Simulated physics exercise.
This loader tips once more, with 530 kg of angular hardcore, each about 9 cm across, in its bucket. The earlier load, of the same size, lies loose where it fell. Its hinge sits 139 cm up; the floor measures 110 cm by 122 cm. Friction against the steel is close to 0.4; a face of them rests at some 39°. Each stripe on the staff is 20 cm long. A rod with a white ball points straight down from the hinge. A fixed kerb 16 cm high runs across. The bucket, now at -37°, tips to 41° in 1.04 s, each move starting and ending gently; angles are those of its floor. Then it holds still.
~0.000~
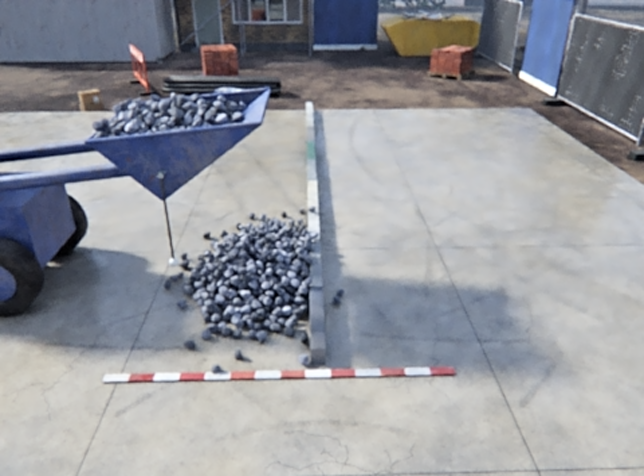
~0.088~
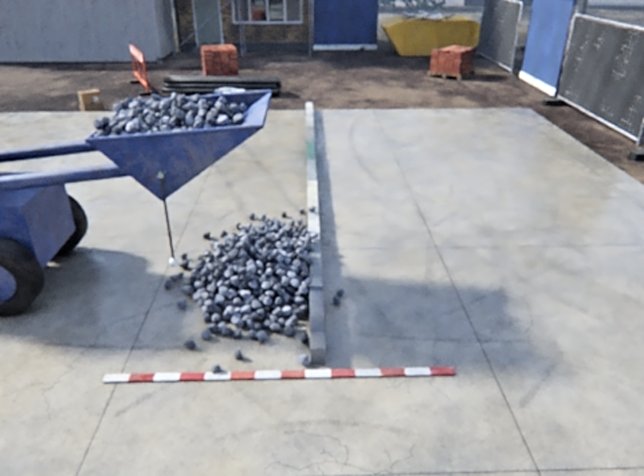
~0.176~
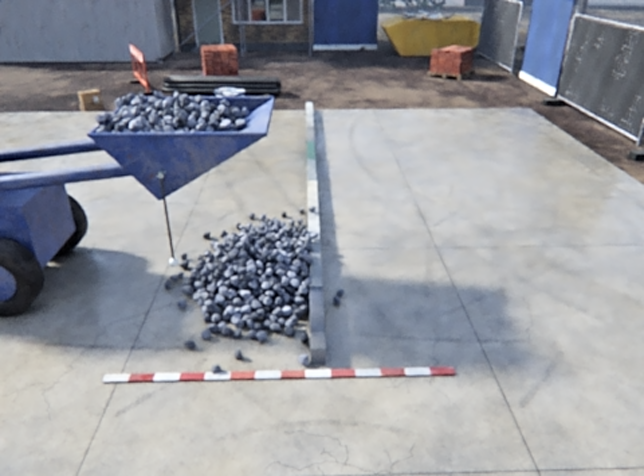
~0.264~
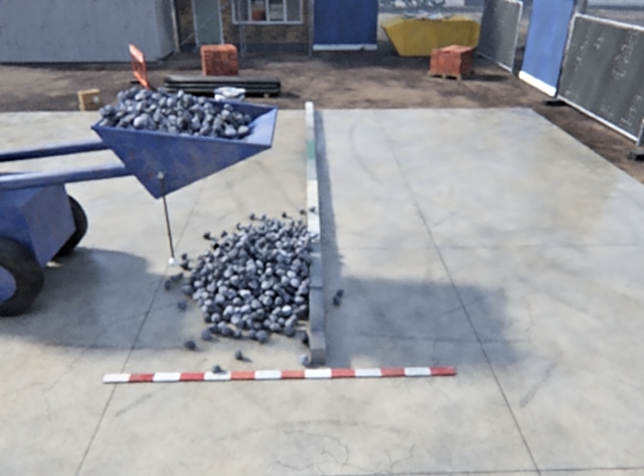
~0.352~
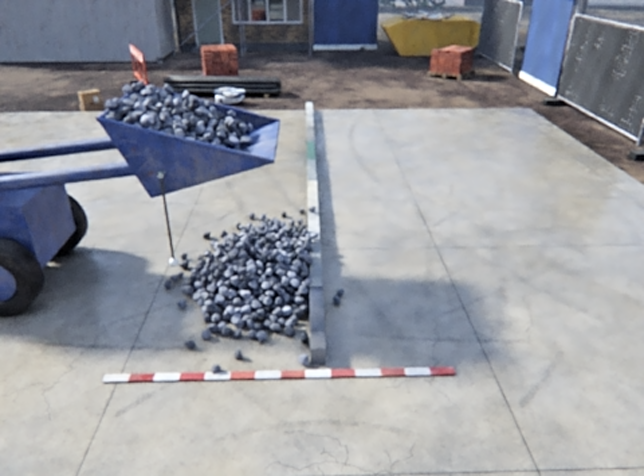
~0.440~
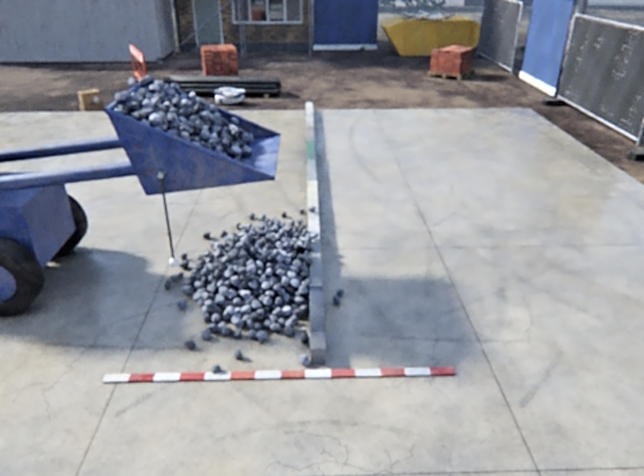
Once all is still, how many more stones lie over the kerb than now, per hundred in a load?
Some 26 per cent is added.
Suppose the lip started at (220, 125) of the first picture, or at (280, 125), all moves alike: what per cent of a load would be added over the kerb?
Near 5 per cent from the first place, 40 from the second.
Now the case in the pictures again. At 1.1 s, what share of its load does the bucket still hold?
About 80 per cent.
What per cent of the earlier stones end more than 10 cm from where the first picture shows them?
About 0 per cent.
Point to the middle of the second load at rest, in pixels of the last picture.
Near (291, 258).
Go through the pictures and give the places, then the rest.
In the first frame, lip at (261, 123), floor tilted -37°, highest stones at (174, 103). The earlier load is highest near (250, 252), 29 cm above ground level, 99 % on this side of the kerb.
In the second frame, lip at (263, 126), floor tilted -35°, highest stones at (161, 103); the stones move at 0.2 m/s on average.
In the third frame, lip at (267, 134), floor tilted -31°, highest stones at (140, 100); the stones move at 0.3 m/s on average.
In the fourth frame, lip at (271, 146), floor tilted -24°, highest stones at (139, 94); the stones move at 0.4 m/s on average.
In the fifth frame, lip at (274, 162), floor tilted -16°, highest stones at (141, 90); the stones move at 0.5 m/s on average.
In the sixth frame, lip at (275, 179), floor tilted -7°, highest stones at (148, 85); the stones move at 0.6 m/s on average.
After 0.8 s the floor is at 29°; in per cent of one load, 100 in the bucket, 99 on this side of the kerb; the foremost stones are at (317, 256).
After 1.1 s the floor is at 41°; in per cent of one load, 79 in the bucket, 121 on this side of the kerb; the foremost stones are at (317, 256).
After 1.5 s the floor is at 41°; in per cent of one load, 23 in the bucket, 172 on this side of the kerb, 4 over the kerb; the foremost stones are at (344, 272).
After 4.3 s the floor is at 41°; in per cent of one load, 0 in the bucket, 174 on this side of the kerb, 26 over the kerb; the foremost stones are at (418, 270). Net gain over the kerb, 26.
